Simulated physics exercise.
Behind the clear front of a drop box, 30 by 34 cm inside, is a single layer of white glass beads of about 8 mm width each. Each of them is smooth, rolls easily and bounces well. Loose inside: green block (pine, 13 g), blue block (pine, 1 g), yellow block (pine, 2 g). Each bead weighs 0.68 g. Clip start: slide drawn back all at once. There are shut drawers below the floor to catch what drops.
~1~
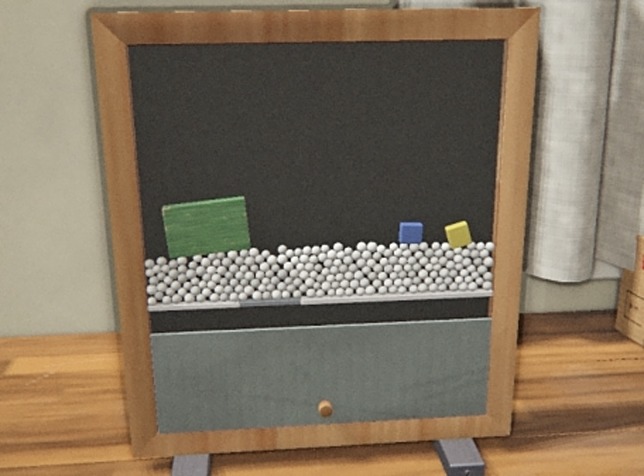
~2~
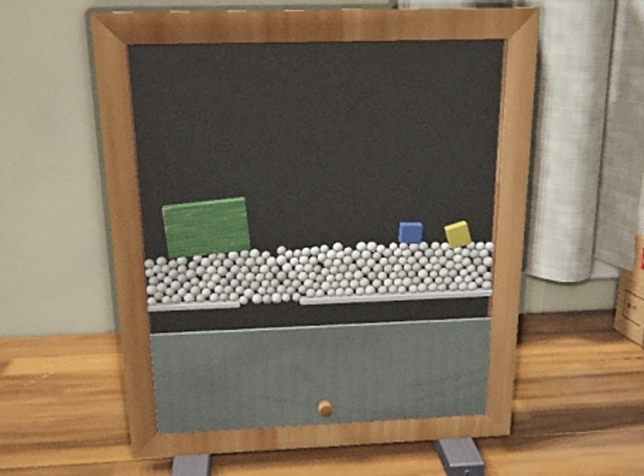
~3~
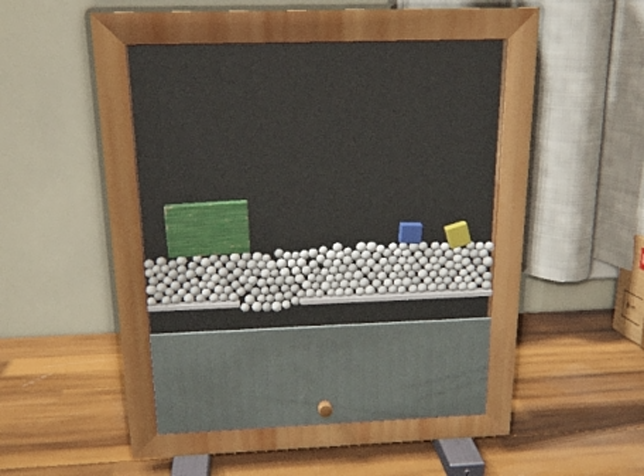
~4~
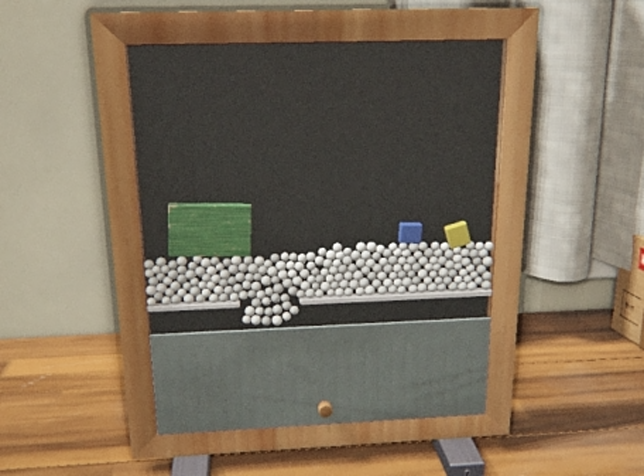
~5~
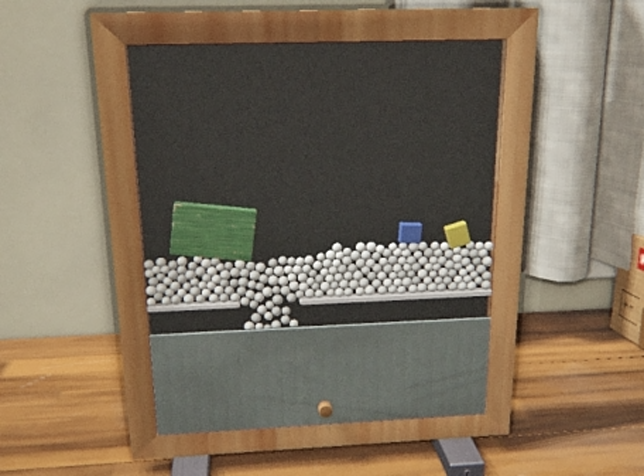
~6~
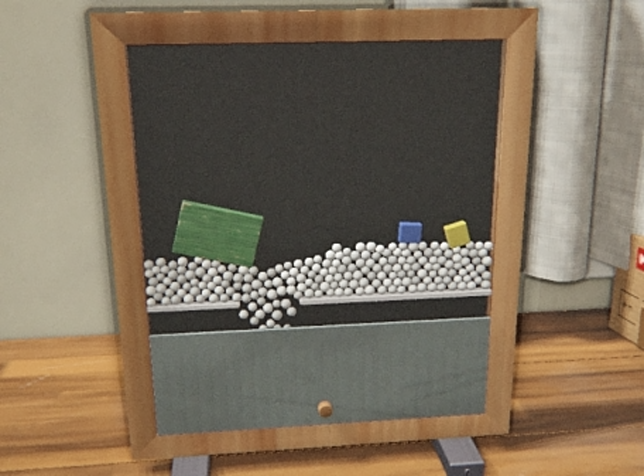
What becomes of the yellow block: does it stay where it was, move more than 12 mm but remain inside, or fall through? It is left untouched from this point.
It stays where it was.
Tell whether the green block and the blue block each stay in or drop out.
Green: Remains; blue: Remains.
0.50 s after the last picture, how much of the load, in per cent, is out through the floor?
About 30 %.
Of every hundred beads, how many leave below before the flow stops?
Around 30 %.
Then, 0.15 s later than the last picture, 30 % are out; green block moved 5.5 cm tilted 49°; blue block moved 0.0 cm tilted 3°; yellow block moved 0.0 cm tilted 16°.
Then, 0.50 s later than the last picture, 30 % are out; green block moved 5.7 cm tilted 41°; blue block moved 0.0 cm tilted 3°; yellow block moved 0.0 cm tilted 16°.
Then, 1.20 s later than the last picture, 30 % are out; green block moved 5.7 cm tilted 41°; blue block moved 0.0 cm tilted 3°; yellow block moved 0.0 cm tilted 16°.
At rest 1.4 s after the last picture, 30 % are out; green block moved 5.7 cm tilted 41°; blue block moved 0.0 cm tilted 3°; yellow block moved 0.0 cm tilted 16°.
